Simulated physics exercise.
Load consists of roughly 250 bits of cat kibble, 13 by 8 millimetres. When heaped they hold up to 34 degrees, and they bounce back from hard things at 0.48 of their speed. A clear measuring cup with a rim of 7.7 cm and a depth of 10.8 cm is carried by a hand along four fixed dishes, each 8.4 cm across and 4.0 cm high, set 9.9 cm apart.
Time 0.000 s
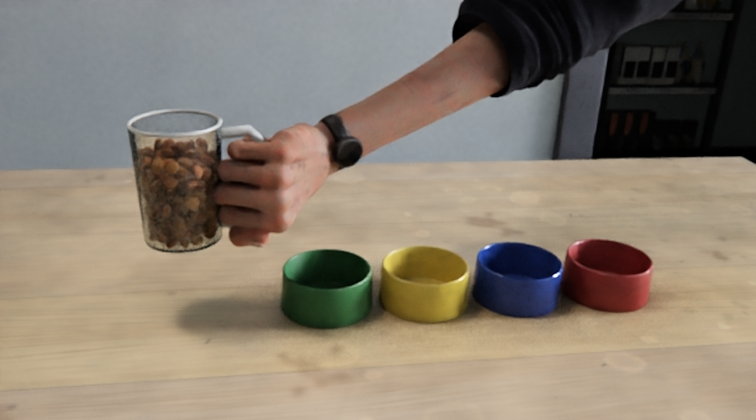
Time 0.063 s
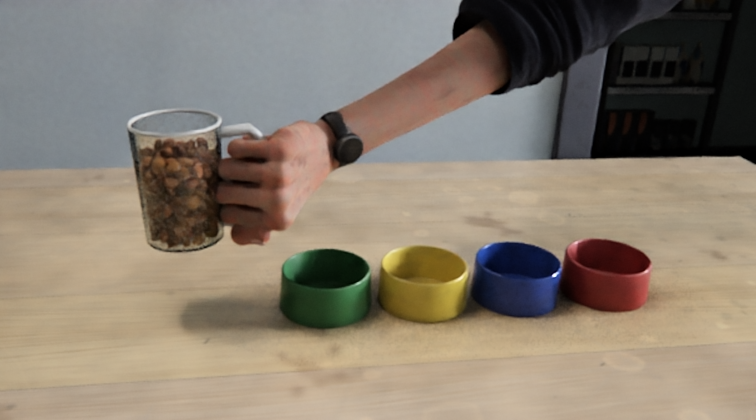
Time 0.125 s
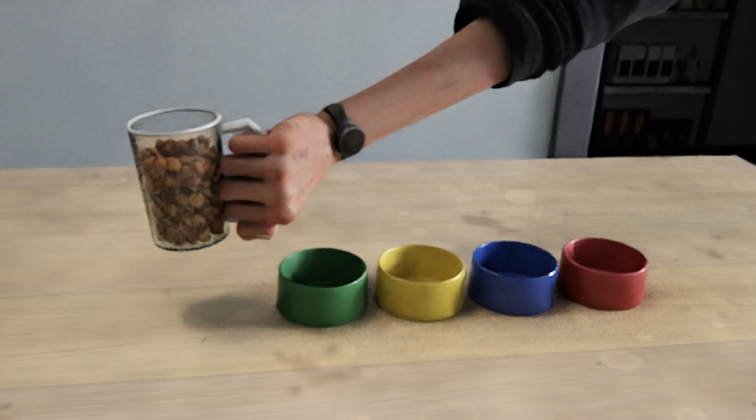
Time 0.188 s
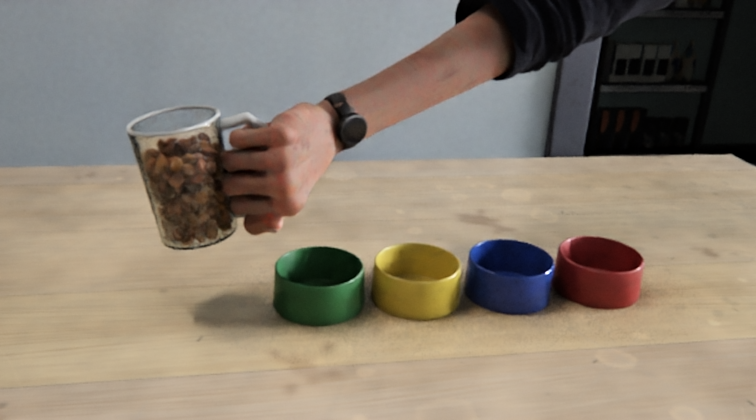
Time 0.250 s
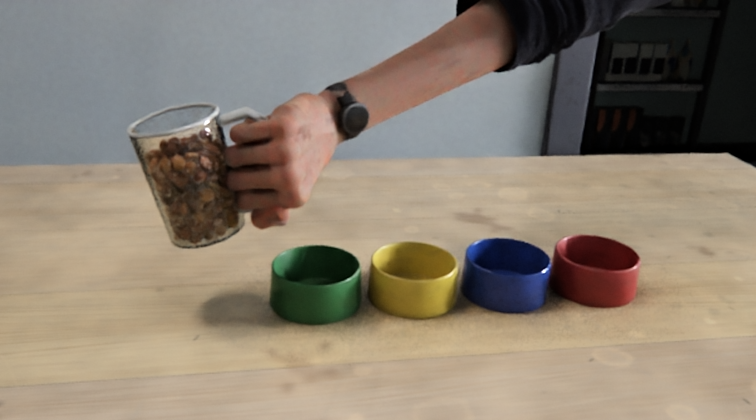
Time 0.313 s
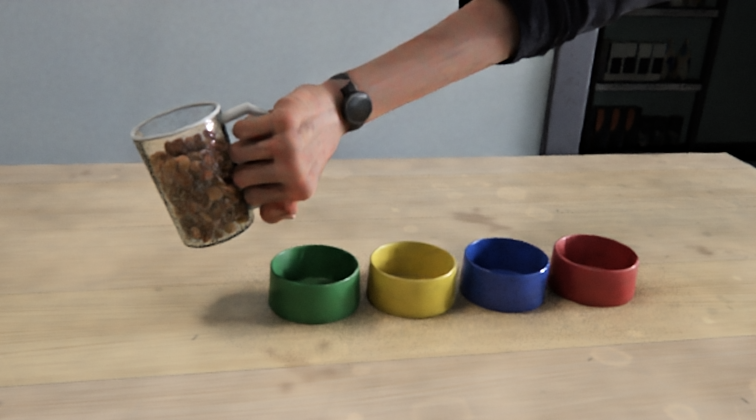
A hand holding a clear mug of brown kibble gradually tilting it beside green, yellow, blue and red dishes on a wooden table.
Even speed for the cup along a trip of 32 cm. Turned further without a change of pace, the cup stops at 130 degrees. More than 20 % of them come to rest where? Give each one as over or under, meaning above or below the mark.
Red dish: Under, blue dish: Under, green dish: Over, yellow dish: Under, counter: Over.
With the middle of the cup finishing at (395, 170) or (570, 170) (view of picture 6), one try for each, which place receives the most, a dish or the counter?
Green; green.
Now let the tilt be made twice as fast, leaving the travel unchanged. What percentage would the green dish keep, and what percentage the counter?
Shares: Green 0, counter 100.
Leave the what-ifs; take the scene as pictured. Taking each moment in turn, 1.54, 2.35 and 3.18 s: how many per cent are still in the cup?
One after the other: 95, 0, 0 in a hundred.
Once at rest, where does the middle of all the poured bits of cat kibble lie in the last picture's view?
Look around (327, 283) in the last picture.
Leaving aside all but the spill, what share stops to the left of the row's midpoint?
Roughly 100 per cent of them.
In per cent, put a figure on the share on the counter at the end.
30 %.
After 1.54 s, tilt 99 degrees; cup holds 95 %.
After 2.35 s, tilt 130 degrees; cup holds 0 %, green 65 %, yellow 5 %.
After 3.18 s, tilt 130 degrees; cup holds 0 %, green 65 %, yellow 5 %.
By 3.5 s all is still; red 0 %, blue 0 %, green 70 %, yellow 5 %, counter 30 %.
